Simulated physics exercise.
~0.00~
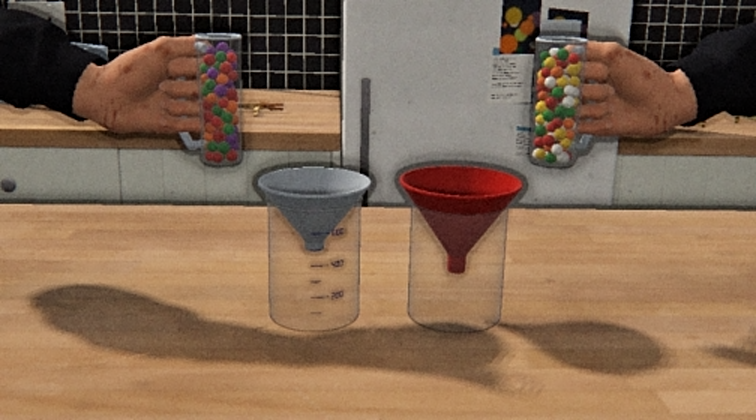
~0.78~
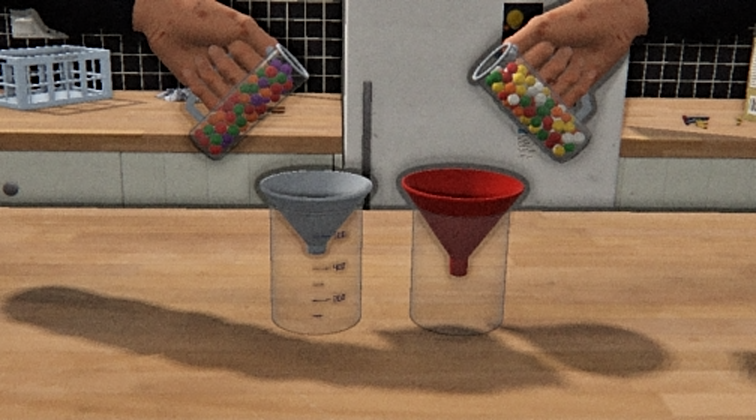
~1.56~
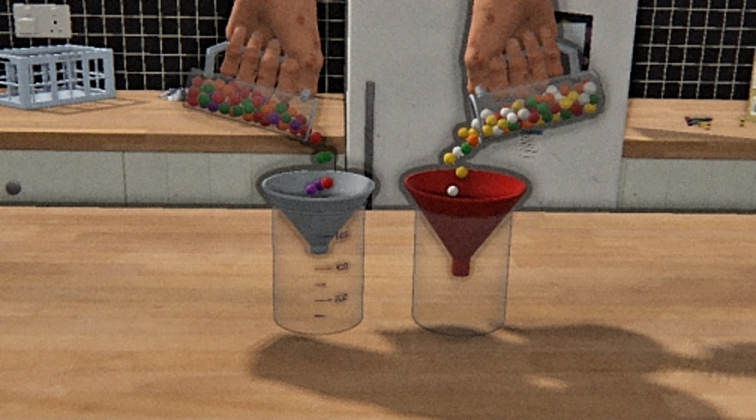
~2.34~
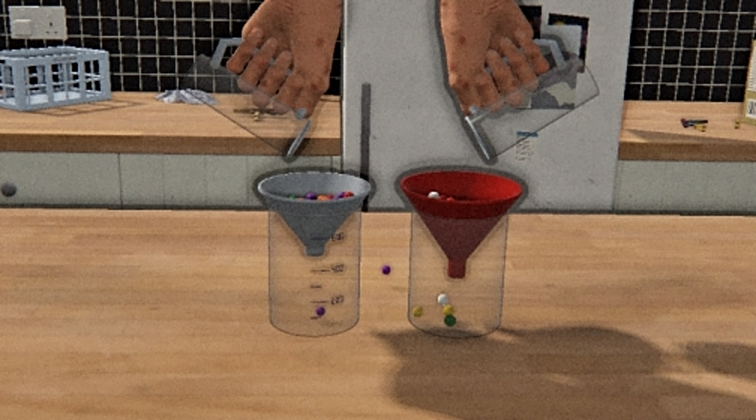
In this clip, two hands tip clear cups of colorful small balls into a gray funnel on the left and a red funnel on the right, emptying both; most balls stay stuck in the funnels, while a few reach the jars and others fall outside.
